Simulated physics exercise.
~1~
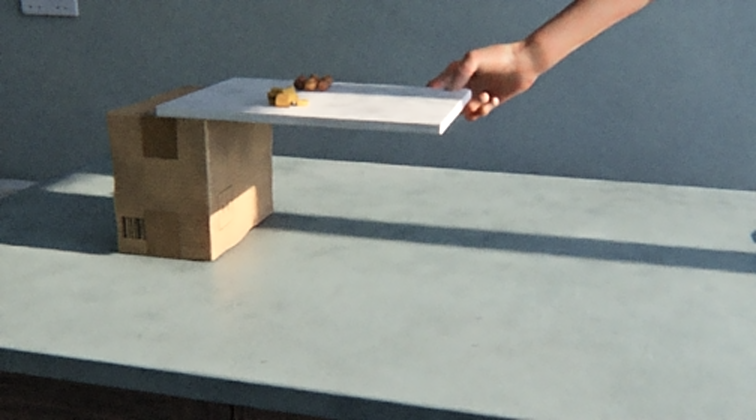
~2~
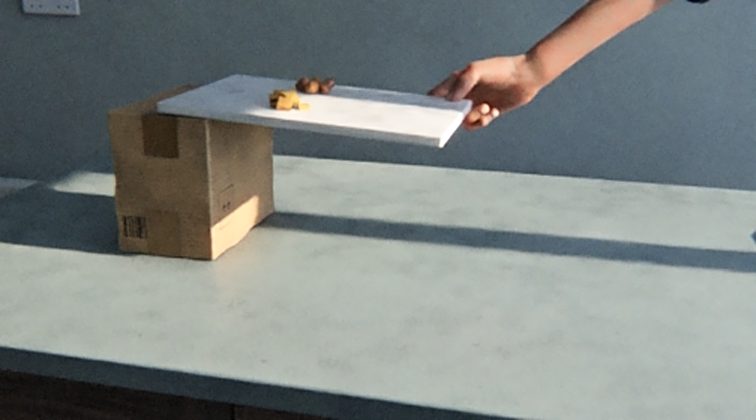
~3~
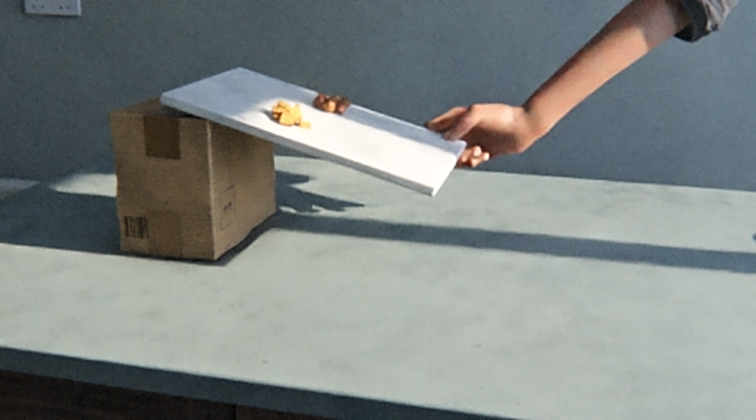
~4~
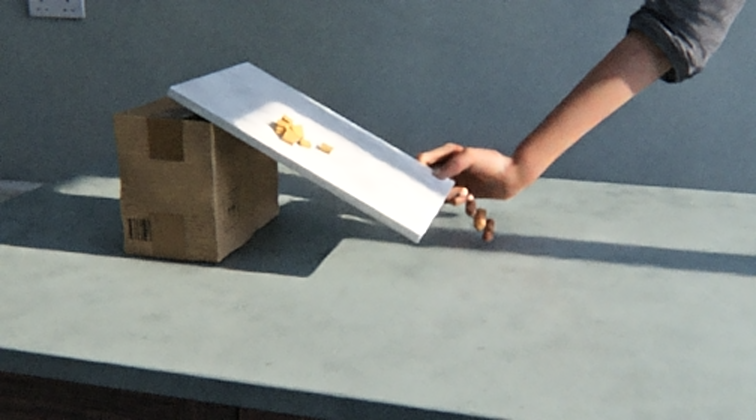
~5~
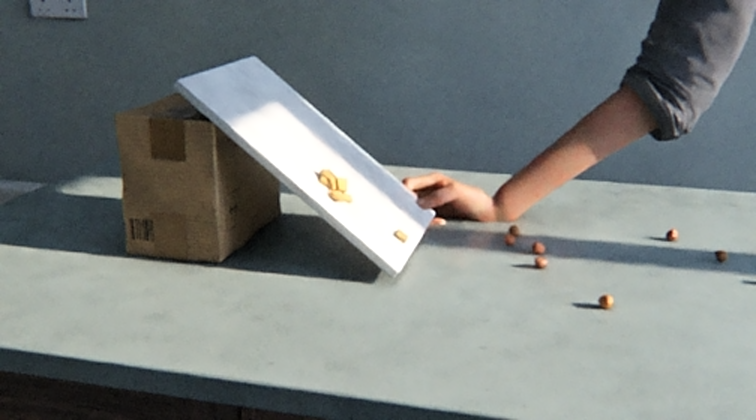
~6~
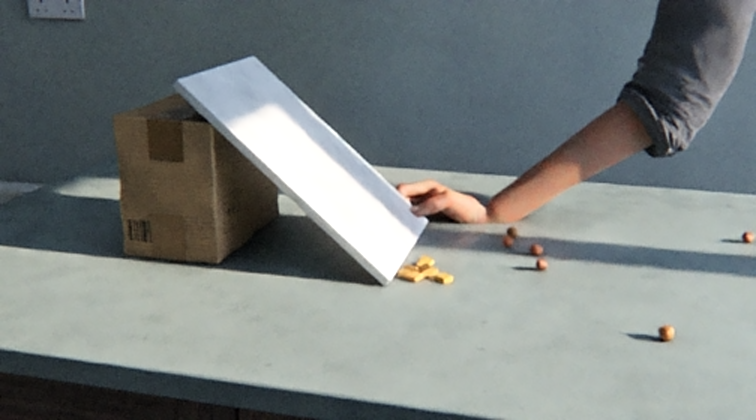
A hand lowers a white board's end, and round brown nuts roll farther than yellow pieces.
